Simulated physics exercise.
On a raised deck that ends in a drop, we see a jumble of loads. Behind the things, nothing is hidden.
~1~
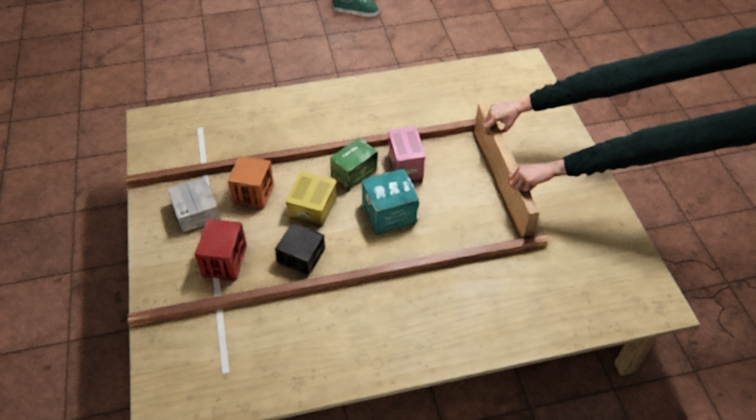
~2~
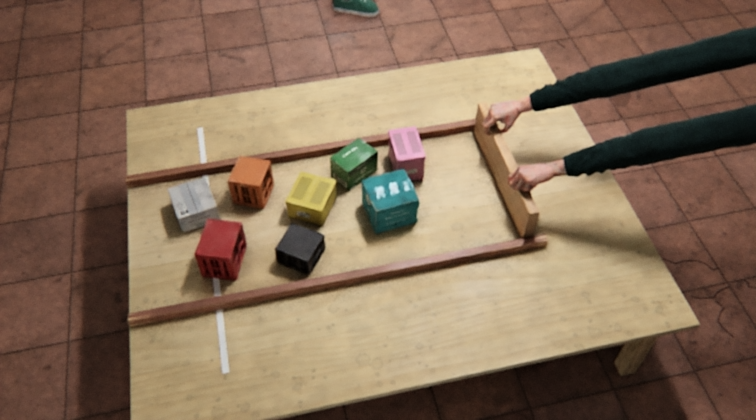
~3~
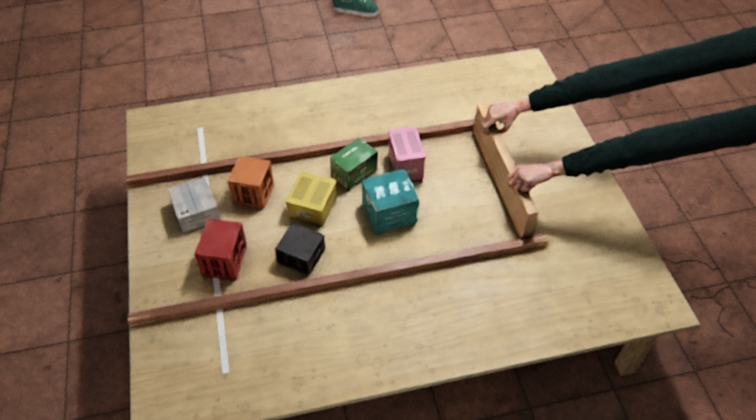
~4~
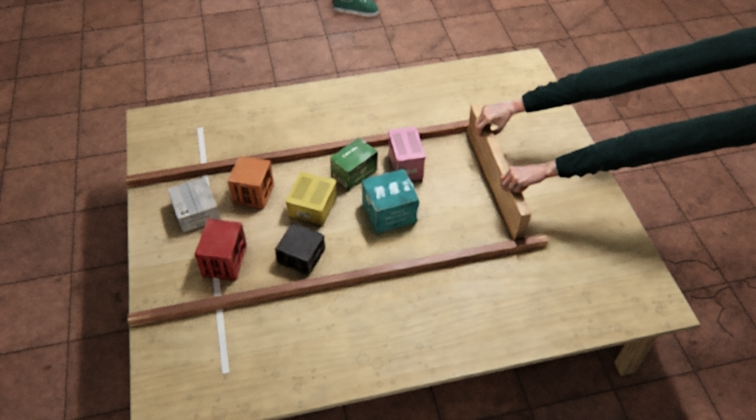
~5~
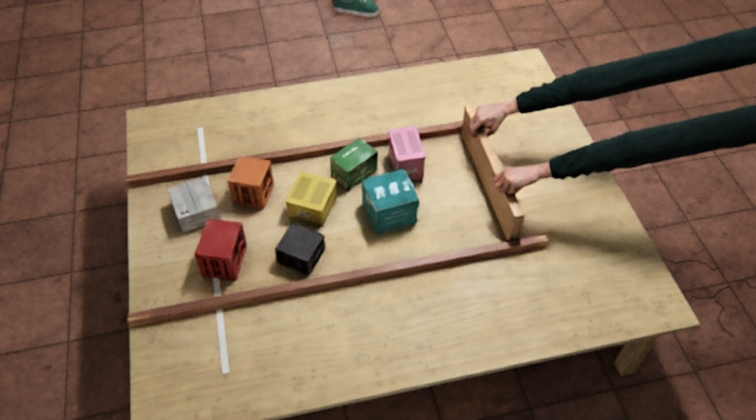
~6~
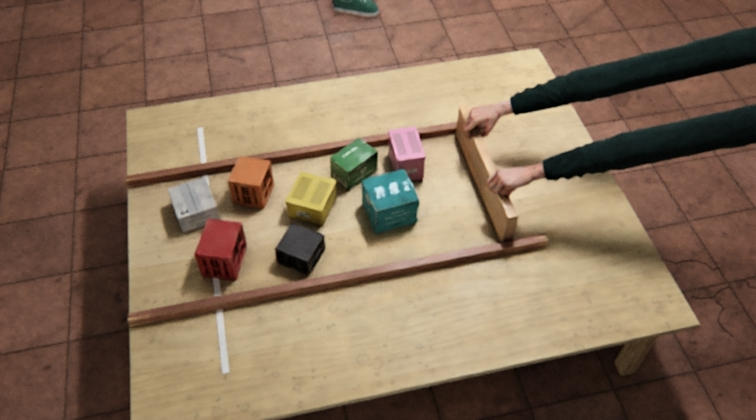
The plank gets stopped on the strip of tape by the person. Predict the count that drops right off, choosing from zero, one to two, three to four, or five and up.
Just one or two fall.
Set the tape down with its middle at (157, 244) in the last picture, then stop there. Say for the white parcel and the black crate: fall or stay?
Outcome - white parcel: It does not stay; black crate: It stays where it is.
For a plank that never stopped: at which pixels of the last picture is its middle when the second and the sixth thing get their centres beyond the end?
In pixels, around (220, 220) followed by around (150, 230).
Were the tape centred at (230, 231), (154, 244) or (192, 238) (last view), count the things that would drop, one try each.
Result per try: 1; 5; 2.
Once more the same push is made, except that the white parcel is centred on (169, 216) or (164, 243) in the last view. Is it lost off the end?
First place: It goes off; second place: It goes off.
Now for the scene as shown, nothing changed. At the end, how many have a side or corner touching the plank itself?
Number: 3.
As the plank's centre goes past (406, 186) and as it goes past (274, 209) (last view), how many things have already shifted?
3 and 8.
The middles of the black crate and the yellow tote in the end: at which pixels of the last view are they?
The black crate stops around (196, 280); the yellow tote around (146, 219).
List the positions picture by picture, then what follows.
The first picture shows white parcel (194, 205); red crate (222, 249); orange crate (252, 182); plank (504, 168); tape (211, 234).
The second picture shows red crate (222, 250); yellow tote (312, 199).
The third picture shows orange crate (252, 182); black crate (301, 249).
The fourth picture shows white parcel (194, 205); pink tote (406, 155).
The fifth picture shows red crate (222, 250); green box (354, 164).
The sixth picture shows white parcel (194, 205); red crate (222, 250); orange crate (252, 182); plank (484, 172); tape (211, 234).
A little later, none off yet; white parcel at rest near (194, 205); red crate at rest near (222, 250); orange crate at rest near (252, 182).
When it is over, the number that fall off is one or two; down, orange crate and white parcel.
